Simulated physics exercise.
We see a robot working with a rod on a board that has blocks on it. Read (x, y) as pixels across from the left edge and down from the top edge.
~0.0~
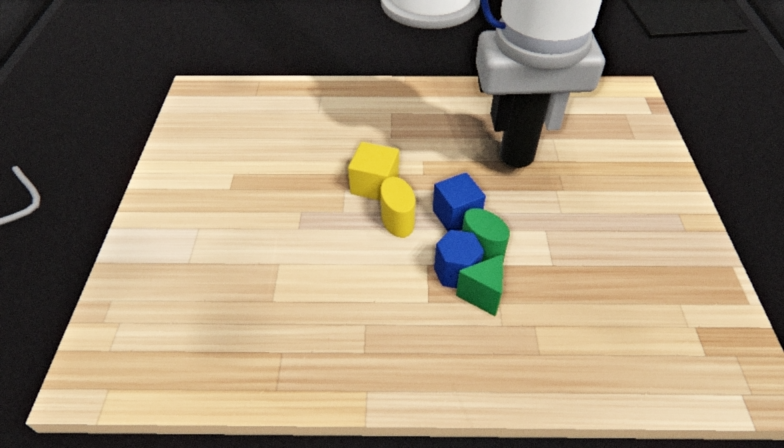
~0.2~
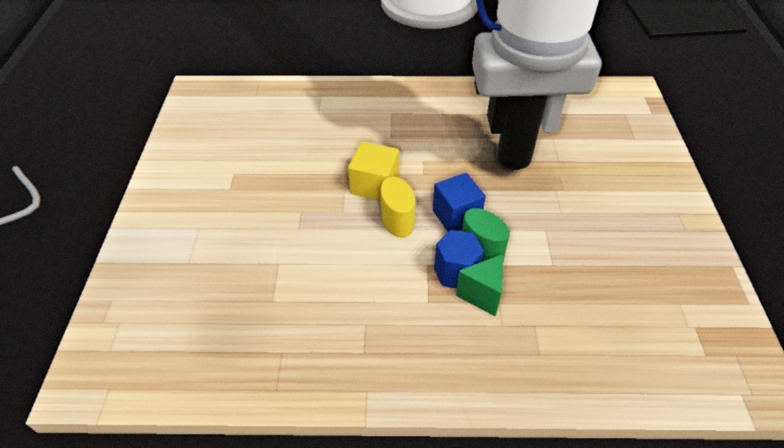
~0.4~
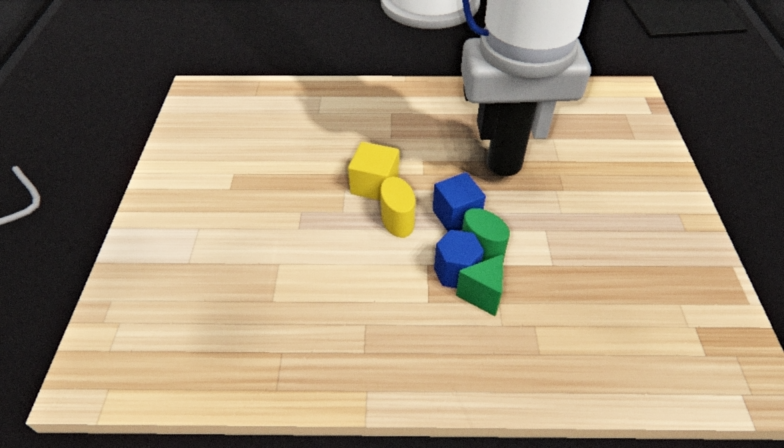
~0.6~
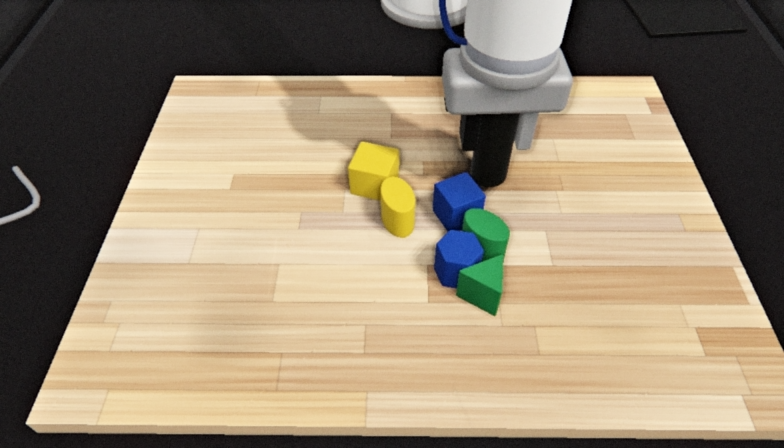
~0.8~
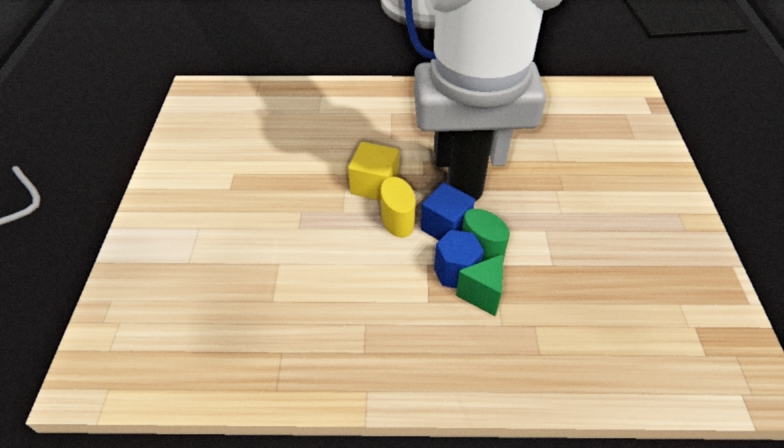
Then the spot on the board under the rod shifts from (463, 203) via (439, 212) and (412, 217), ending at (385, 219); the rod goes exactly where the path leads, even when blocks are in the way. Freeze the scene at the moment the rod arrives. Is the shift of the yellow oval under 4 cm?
That would be a no.
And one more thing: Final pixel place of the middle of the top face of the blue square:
The blue square ends near (427, 220).
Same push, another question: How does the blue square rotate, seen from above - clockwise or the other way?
From above, it turns counterclockwise.
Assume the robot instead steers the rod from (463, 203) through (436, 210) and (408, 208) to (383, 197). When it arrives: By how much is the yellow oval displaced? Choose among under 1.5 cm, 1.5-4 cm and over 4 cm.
It will move between 1.5 and 4 cm.
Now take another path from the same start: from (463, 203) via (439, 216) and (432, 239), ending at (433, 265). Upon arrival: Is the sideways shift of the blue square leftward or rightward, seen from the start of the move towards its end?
Picture yourself facing from the start of the path to its end: The blue square moves off to your right.
On the path given first. Halfway along, rod at (426, 204); yellow oval at (392, 195), turned 20° clockwise; blue square at (428, 219), turned 45° anticlockwise; blue six-sided block at (459, 250).
At the end, rod at (384, 207); yellow square in place; yellow oval at (350, 203); blue square at (427, 220), turned 50° anticlockwise; blue six-sided block at (459, 250).
